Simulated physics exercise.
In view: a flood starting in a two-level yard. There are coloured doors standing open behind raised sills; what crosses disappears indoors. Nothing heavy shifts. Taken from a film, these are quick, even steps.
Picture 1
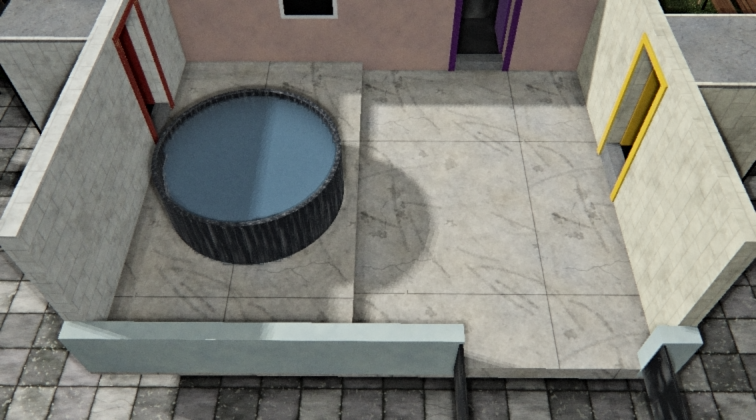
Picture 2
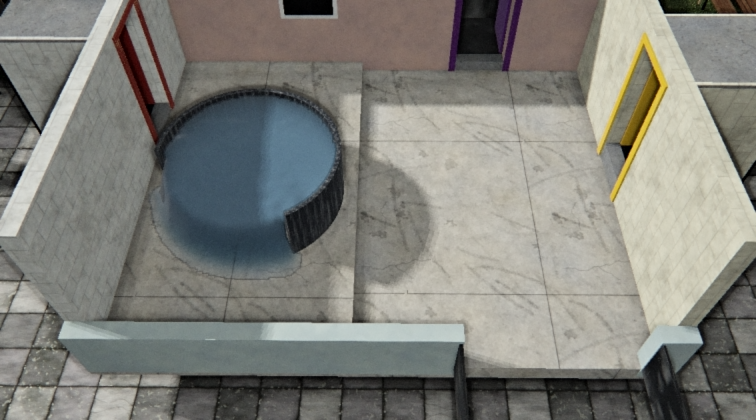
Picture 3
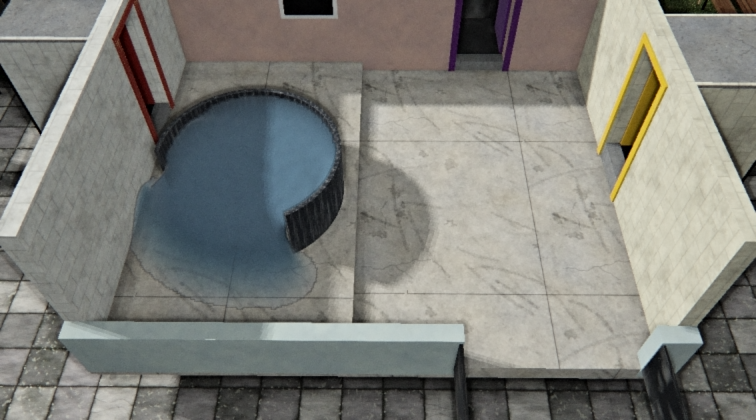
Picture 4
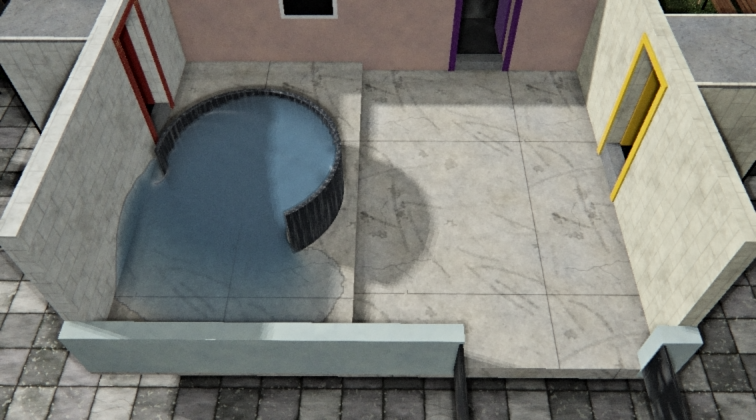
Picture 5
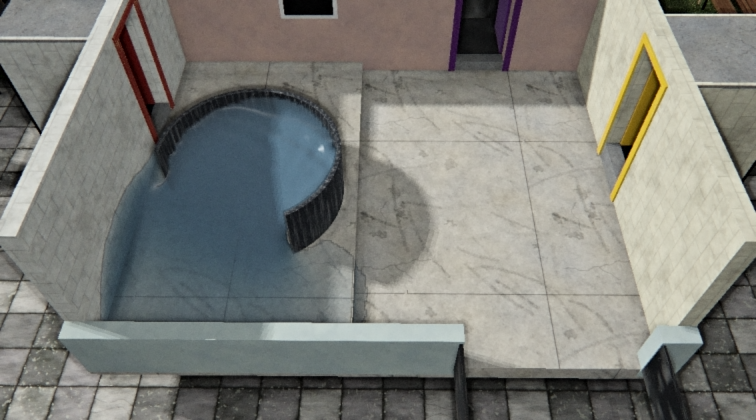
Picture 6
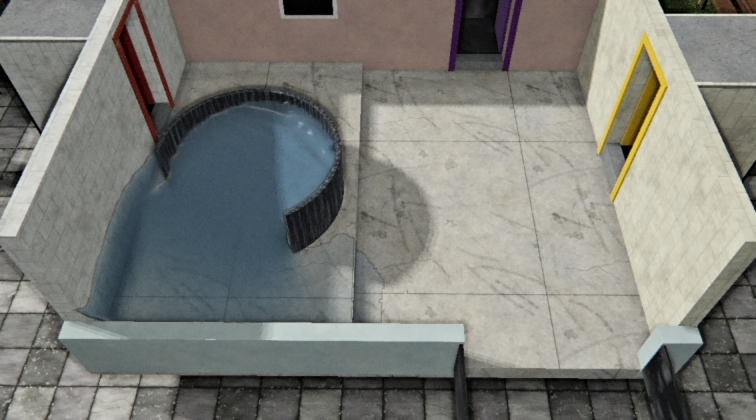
A round, dark-walled pool of blue water fills the left side of a pale paved yard, seen from high above by a still camera. A red-framed doorway stands at left, a purple one at the back, a yellow one at right, and a pale blue low wall in front. The pool's front side opens and water pours out, spreading across the left paving to the left and front walls.
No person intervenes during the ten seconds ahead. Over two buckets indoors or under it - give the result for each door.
In the end the red door does not surpass two buckets; the purple door does not surpass two buckets; the yellow door does not surpass two buckets.
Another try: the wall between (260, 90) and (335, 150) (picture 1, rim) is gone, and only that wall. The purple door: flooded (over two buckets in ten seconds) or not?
In short: The purple door goes over.
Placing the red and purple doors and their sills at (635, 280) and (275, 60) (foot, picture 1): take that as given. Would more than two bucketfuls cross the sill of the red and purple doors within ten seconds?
Result: Red door goes past the limit, purple door remains beneath it.
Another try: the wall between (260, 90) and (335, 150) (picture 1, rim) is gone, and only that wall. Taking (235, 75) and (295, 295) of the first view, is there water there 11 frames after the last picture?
Soaked; untouched.
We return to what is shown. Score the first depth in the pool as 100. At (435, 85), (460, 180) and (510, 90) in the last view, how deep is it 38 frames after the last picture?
About 8 per cent, then 2 per cent, then 18 per cent.
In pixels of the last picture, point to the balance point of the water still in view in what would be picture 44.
The spot I would choose is (360, 211).
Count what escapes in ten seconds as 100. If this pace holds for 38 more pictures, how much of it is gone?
Near 50 in a hundred, I reckon.
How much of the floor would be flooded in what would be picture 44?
That should be about 95 %.
A moment on, water covers 25 % of the floor; the red door wet at the sill, nothing in, the purple door not reached, the yellow door not reached.
Next, water covers 45 % of the floor; the red door wet at the sill, nothing in, the purple door not reached, the yellow door not reached.
Then, water covers 70 % of the floor; the red door wet at the sill, nothing in, the purple door not reached, the yellow door wet at the sill, nothing in.
Later, water covers 95 % of the floor; the red door wet at the sill, nothing in, the purple door wet at the sill, nothing in, the yellow door wet at the sill, nothing in.
In the end, water covers 95 % of the floor; the red door wet at the sill, nothing in, the purple door wet at the sill, nothing in, the yellow door wet at the sill, nothing in.
